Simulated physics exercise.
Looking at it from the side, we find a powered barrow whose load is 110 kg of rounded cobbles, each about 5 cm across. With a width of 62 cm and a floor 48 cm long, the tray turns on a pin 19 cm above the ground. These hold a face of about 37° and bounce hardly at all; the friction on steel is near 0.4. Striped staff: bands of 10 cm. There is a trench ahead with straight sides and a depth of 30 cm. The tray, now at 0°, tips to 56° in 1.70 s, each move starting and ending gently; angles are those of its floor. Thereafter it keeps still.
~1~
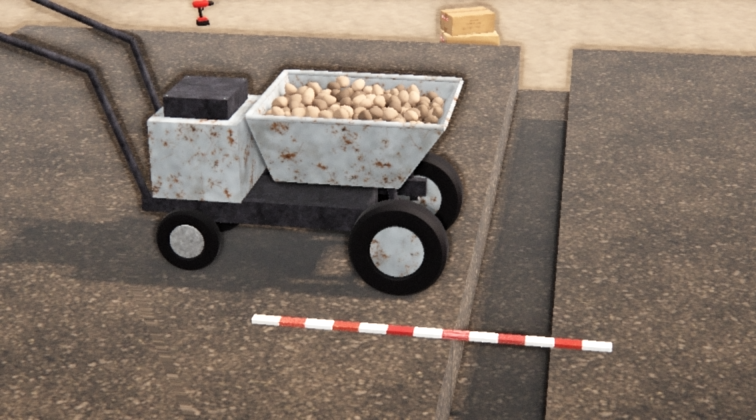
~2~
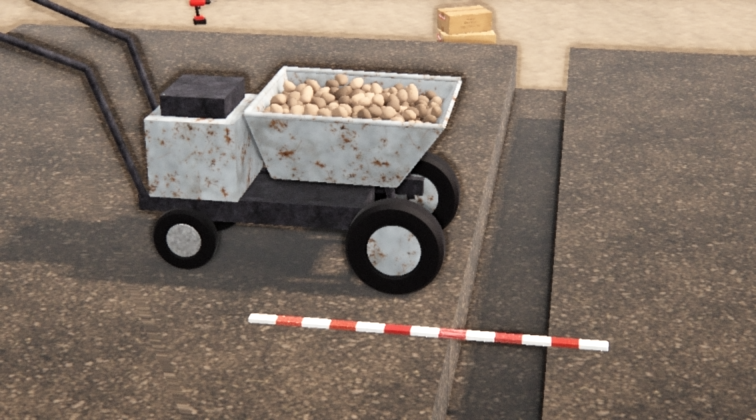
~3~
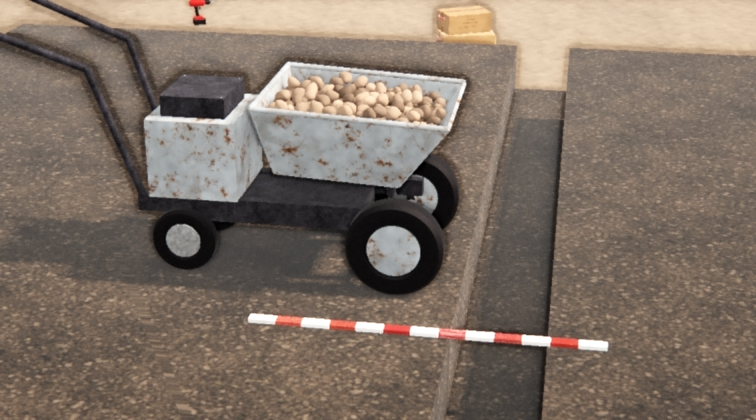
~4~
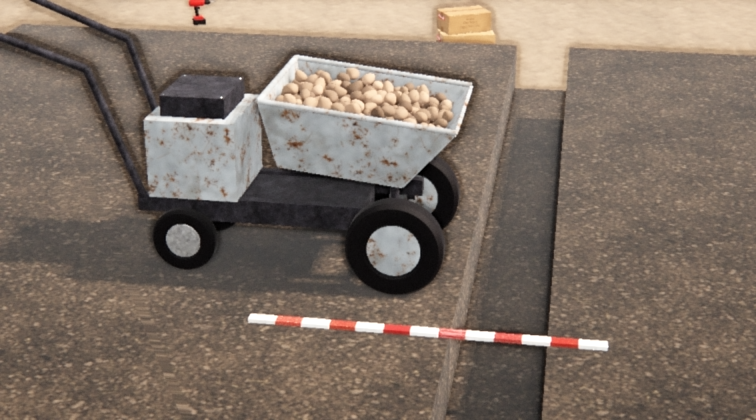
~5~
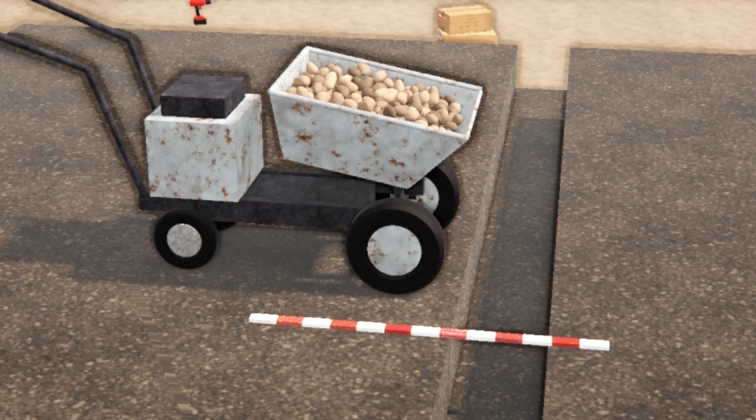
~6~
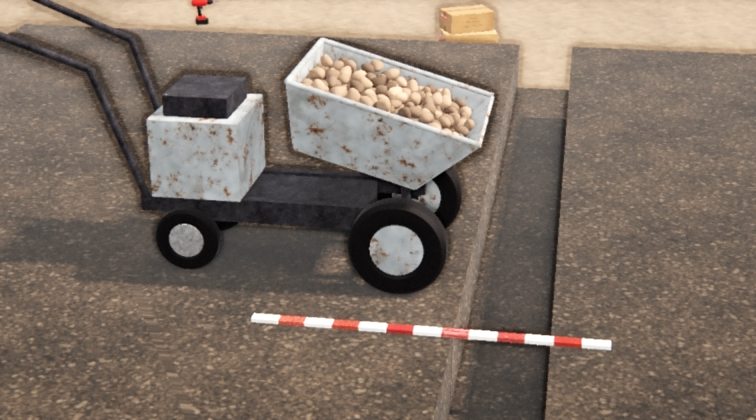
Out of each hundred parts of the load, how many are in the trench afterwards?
About 17 out of 100.
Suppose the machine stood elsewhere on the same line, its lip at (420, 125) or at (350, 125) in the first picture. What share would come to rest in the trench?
The first start gives about 30 per cent, the second about 40.
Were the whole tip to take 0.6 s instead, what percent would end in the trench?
Probably about 10 in a hundred.
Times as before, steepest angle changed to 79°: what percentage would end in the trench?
I'd guess some 40 in a hundred.
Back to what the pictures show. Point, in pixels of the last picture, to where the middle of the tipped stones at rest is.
The resting stones are centred at roughly (578, 271).
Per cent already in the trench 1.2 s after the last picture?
Approx. 5 % of the load.
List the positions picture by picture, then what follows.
Lip at (445, 128), floor tilted 0°, highest stones at (351, 93), in the first frame.
Lip at (443, 127), floor tilted 1°, highest stones at (340, 90), in the second frame.
Lip at (448, 130), floor tilted 3°, highest stones at (332, 86), in the third frame.
Lip at (456, 133), floor tilted 6°, highest stones at (329, 81), in the fourth frame.
Lip at (467, 139), floor tilted 11°, highest stones at (327, 76), in the fifth frame.
Lip at (480, 146), floor tilted 16°, highest stones at (331, 70), in the sixth frame.
Then, 0.7 s after the last picture the floor is at 47°, 100 % in the tray; the foremost stones are at (511, 178).
Then, 1.2 s after the last picture the floor is at 56°, 88 % in the tray, 4 % in the trench, 8 % past the trench; the foremost stones are at (593, 258).
Then, 1.6 s after the last picture the floor is at 56°, 72 % in the tray, 6 % in the trench, 23 % past the trench; the foremost stones are at (670, 274).
Then, 3.5 s after the last picture the floor is at 56°, 57 % in the tray, 17 % in the trench, 27 % past the trench; the foremost stones are at (738, 267).
